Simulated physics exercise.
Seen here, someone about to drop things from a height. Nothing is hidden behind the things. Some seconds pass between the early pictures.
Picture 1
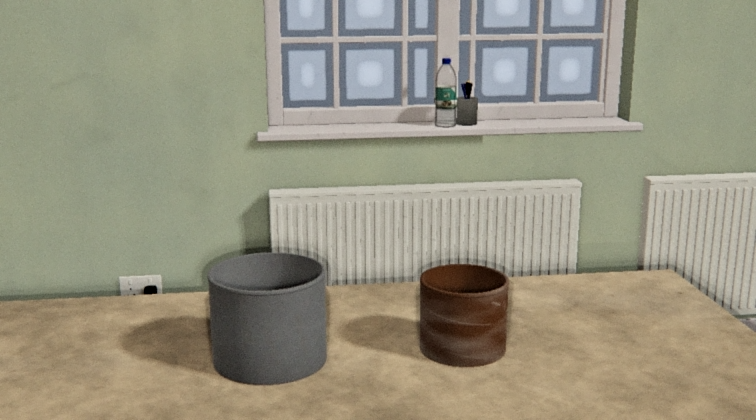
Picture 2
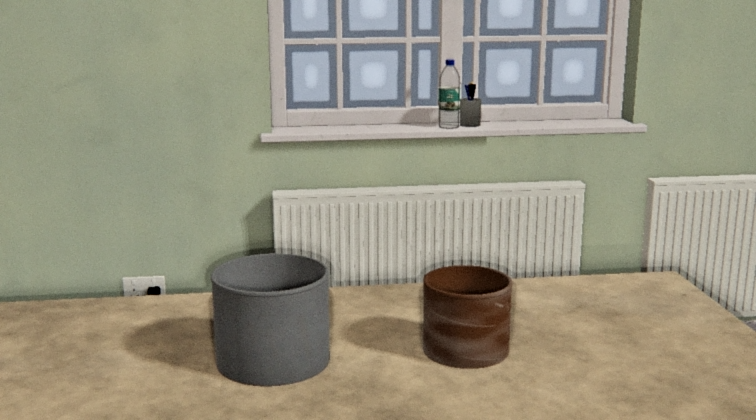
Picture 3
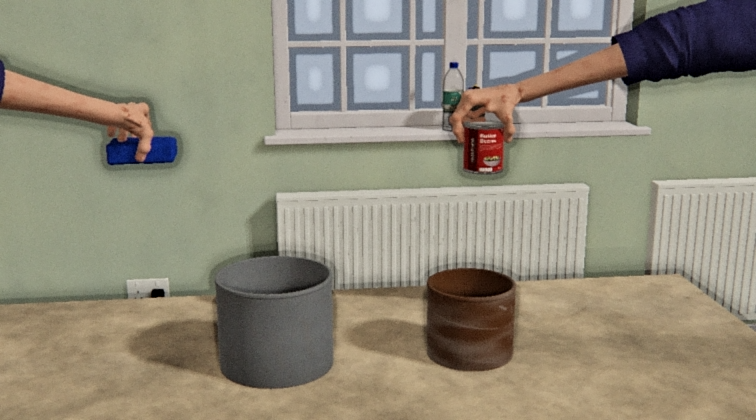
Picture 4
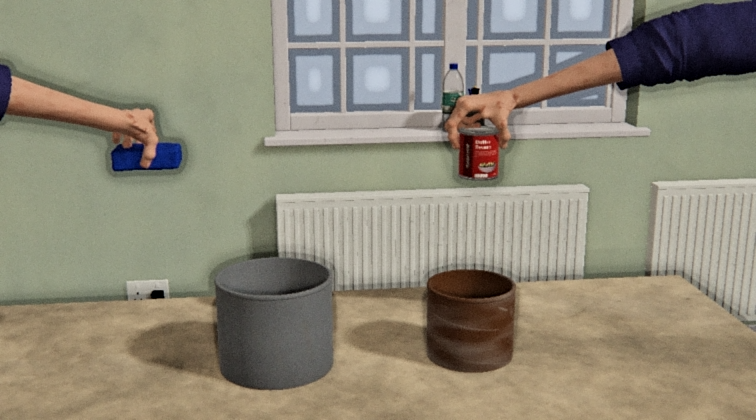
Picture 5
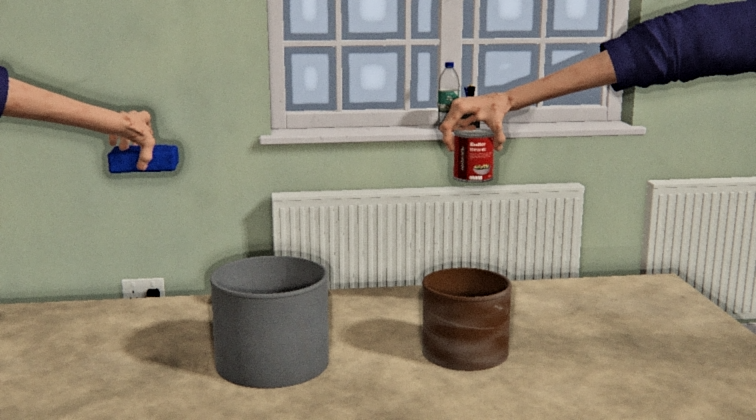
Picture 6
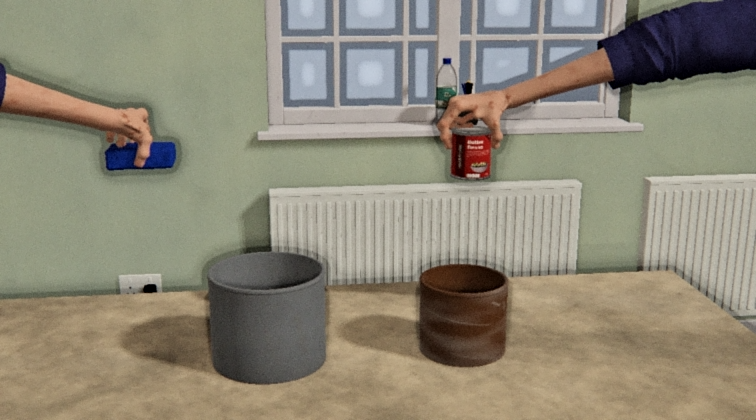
On a table in a green-walled room with a window and radiators, a grey bucket stands left of a smaller brown pot. Two hands then appear above them, the left gripping a blue sponge and the right a red tin, and both stay raised, barely shifting.
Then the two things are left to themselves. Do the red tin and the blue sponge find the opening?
The red tin is caught; the blue sponge falls beside it.
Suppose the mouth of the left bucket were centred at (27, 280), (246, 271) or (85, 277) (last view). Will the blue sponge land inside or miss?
In turn it ends up outside; ends up outside; is not caught.
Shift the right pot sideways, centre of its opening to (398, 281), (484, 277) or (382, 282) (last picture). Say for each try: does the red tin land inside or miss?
In turn it misses; drops into the container; falls beside it.
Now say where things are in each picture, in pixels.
The first frame shows left bucket (269, 316).
The second frame shows right pot (467, 315).
The third frame shows still on the way; red tin (484, 147); left bucket (275, 320).
The fourth frame shows still on the way; blue sponge (147, 157); right pot (470, 319).
The fifth frame shows still on the way; red tin (474, 155); left bucket (271, 319).
The sixth frame shows in place, still held; red tin (471, 153); blue sponge (141, 156); right pot (463, 314).
Then, 0.16 s later than the last frame, red tin shifted about its own width near (470, 191); blue sponge shifted about its own width near (144, 196).
Then, 0.22 s later than the last frame, red tin dropping near (468, 237); blue sponge dropping near (148, 244).
Then, 0.28 s later than the last frame, red tin dropping near (467, 299); blue sponge dropping near (153, 309).
When it is over, the red tin drops into the container, near (466, 324); the blue sponge ends up outside, near (156, 356).
